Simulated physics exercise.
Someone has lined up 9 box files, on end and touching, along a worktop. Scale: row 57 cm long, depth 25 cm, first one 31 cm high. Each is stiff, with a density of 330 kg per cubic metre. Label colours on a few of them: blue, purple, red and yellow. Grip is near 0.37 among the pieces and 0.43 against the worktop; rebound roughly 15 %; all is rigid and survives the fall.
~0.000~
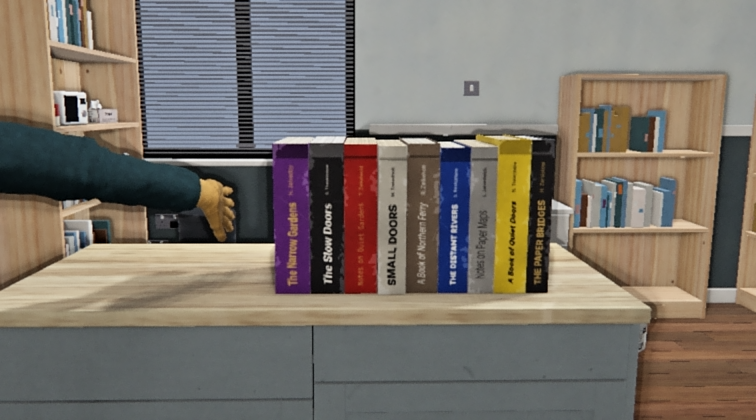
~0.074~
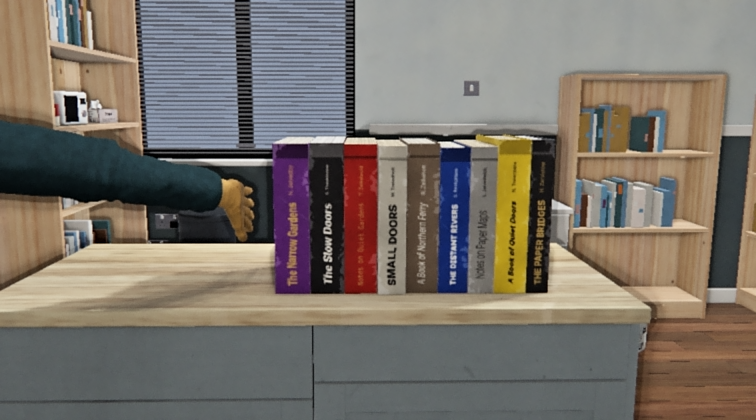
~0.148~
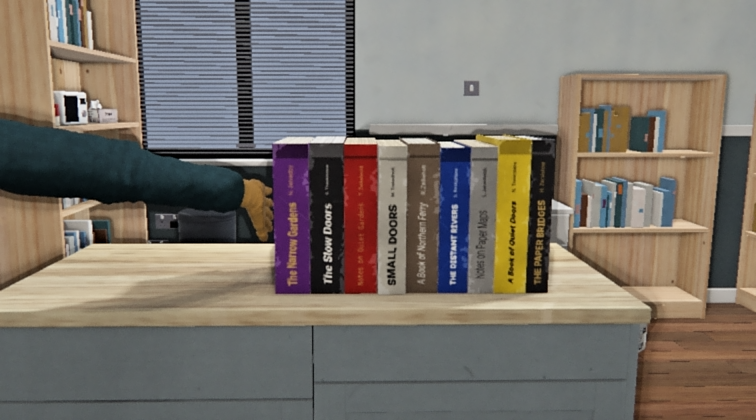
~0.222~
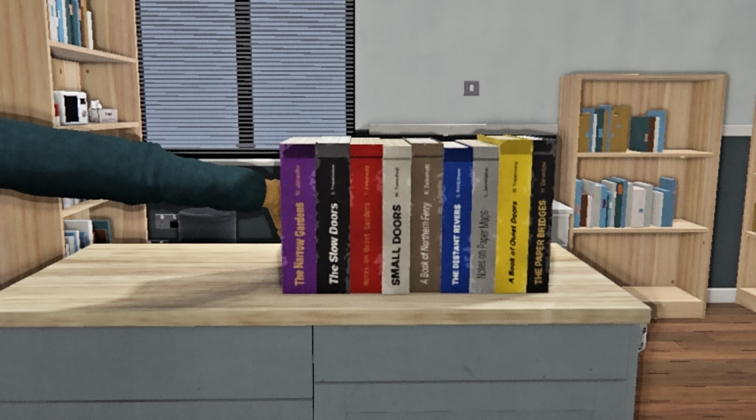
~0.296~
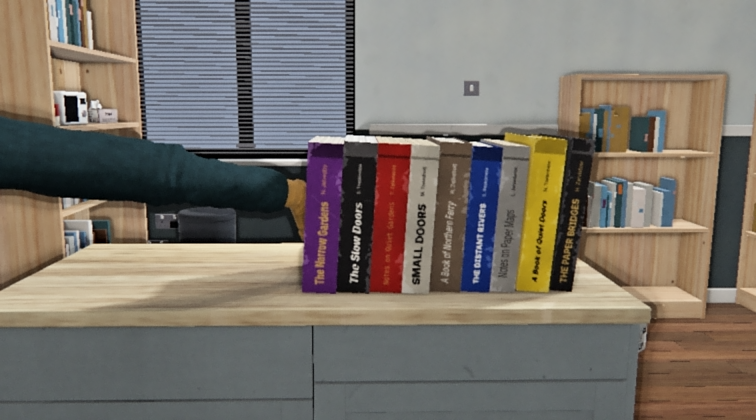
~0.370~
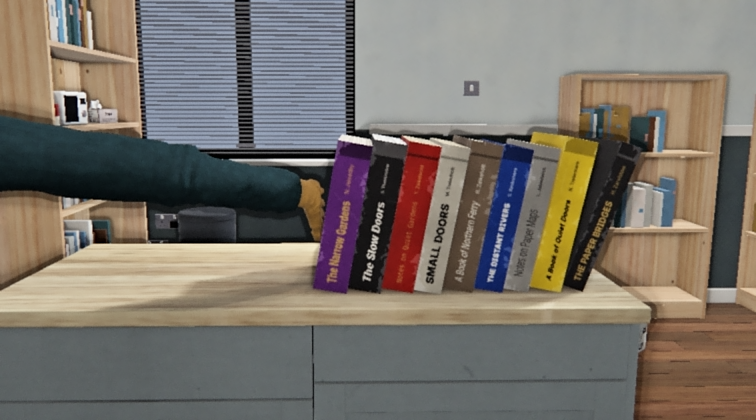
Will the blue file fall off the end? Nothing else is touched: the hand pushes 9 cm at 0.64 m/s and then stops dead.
Looks like it hangs in there.
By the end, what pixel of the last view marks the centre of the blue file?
Look around pixel (547, 229) in the last frame.
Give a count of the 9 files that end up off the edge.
I make it 2 of them.
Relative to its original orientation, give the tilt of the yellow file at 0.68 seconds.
It's at some 70 degrees.
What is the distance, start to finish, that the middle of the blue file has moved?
Straight-line shift: Approx. 25 cm.
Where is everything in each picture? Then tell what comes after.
In the first frame (each place is the centre of the face we see best), hand (210, 201) 13 cm from the first; blue file (454, 222); purple file (291, 221); red file (361, 220); all in place.
In the second frame, hand (231, 201) 8 cm from the first; blue file (454, 222).
In the third frame, hand (253, 201) 33 mm from the first; blue file (454, 222).
In the fourth frame, hand (274, 201) 14 mm in; blue file (457, 222).
In the fifth frame, hand (295, 201) 6 cm in; blue file (482, 221) tilted 3°; yellow file (542, 217) tilted 4°; steepest lean 6°, the file at (573, 217); 9 have shifted.
In the sixth frame, hand (308, 201) 9 cm in, stopped; blue file (504, 220) tilted 10°; yellow file (564, 216) tilted 11°; red file (411, 219) tilted 10°; steepest lean 20°, the file at (602, 218); 9 have shifted.
By 0.46 s, none of the 9 files off the edge, 9 disturbed; blue file tilted 23°; yellow file tilted 23°.
By 0.68 s, 1 of the 9 files off the edge; blue file tilted 36°; yellow file tilted 74°.
By 0.94 s, 2 of the 9 files off the edge; blue file tilted 57°; yellow file on its side.
When it is over (1.4 s), 2 of the 9 files off the edge; blue file tilted 55°; yellow file on its side; purple file tilted 42°. In pixels of the last frame, middles, blue file near (547, 229).
